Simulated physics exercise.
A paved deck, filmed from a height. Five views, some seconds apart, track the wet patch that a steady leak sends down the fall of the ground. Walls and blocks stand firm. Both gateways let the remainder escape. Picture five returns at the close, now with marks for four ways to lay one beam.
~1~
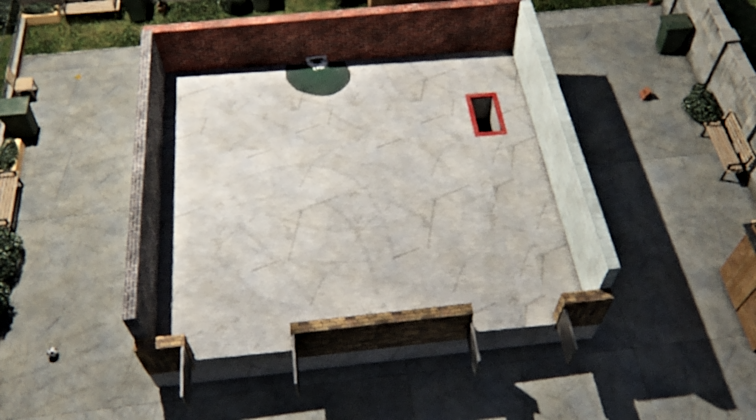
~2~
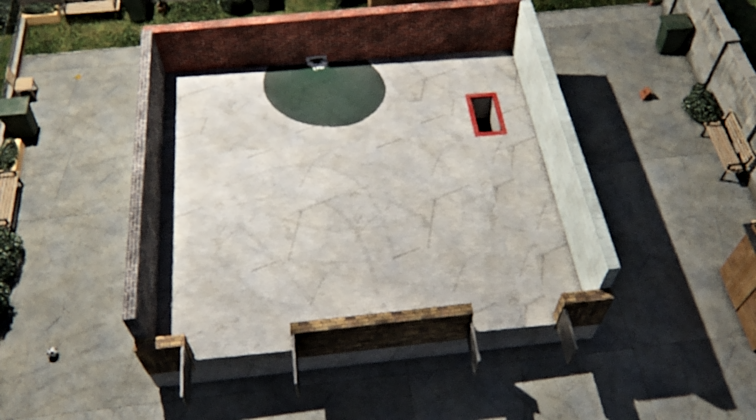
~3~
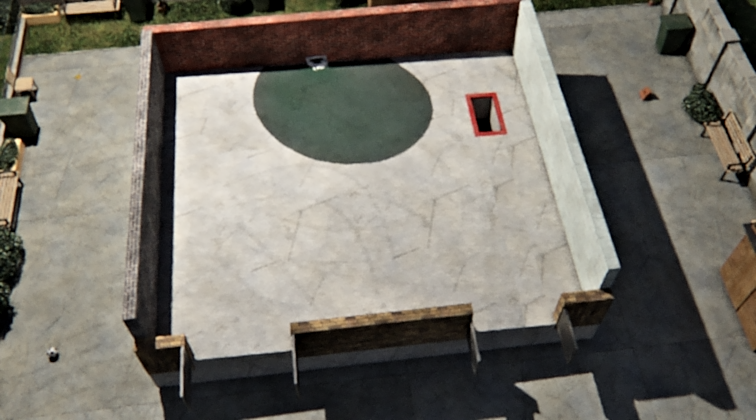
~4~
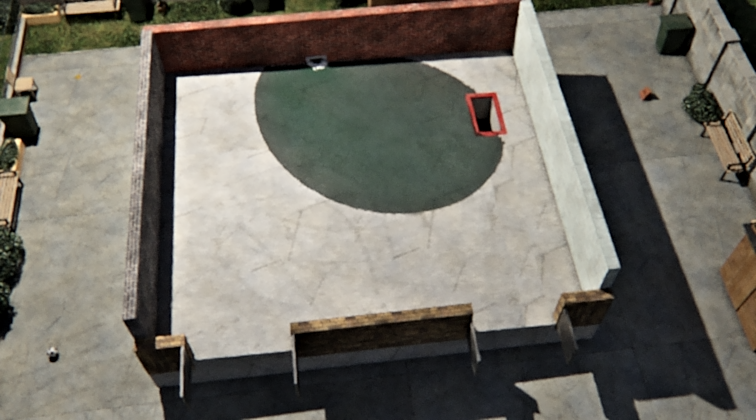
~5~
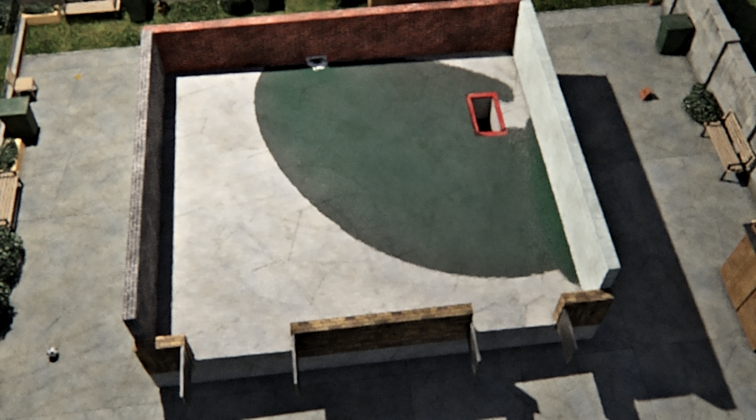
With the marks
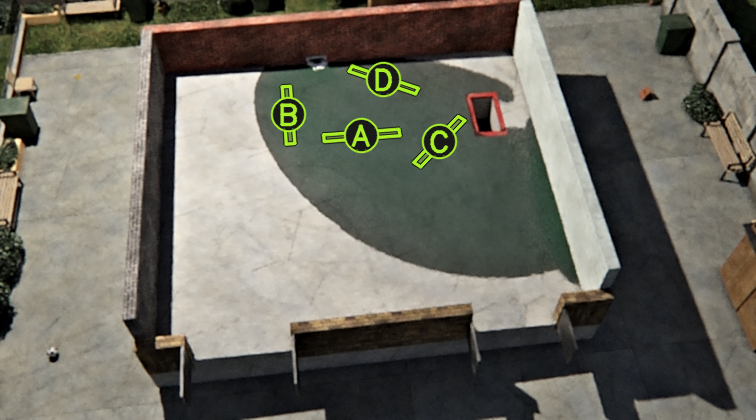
A walled paved deck, seen from above, had a dark green patch that spread from an opening in the back wall, widened across the floor, and reached around the red-edged gully toward the right wall.
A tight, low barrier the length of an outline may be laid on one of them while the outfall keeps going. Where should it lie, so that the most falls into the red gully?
Choose A.
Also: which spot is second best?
That would be C.
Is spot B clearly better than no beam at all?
No, it changes little.
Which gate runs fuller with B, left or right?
More leaves on the right.
On the marked copy, A from (323, 138) to (399, 132); B from (290, 143) to (286, 86); C from (417, 164) to (461, 118); D from (350, 68) to (416, 91).
If A is chosen, about 42 % of the stream goes into the red gully, about 57 % out by the gates.
If B is chosen, about 18 % of the stream goes into the red gully, about 81 % out by the gates.
If C is chosen, about 26 % of the stream goes into the red gully, about 73 % out by the gates.
If D is chosen, about 16 % of the stream goes into the red gully, about 84 % out by the gates.
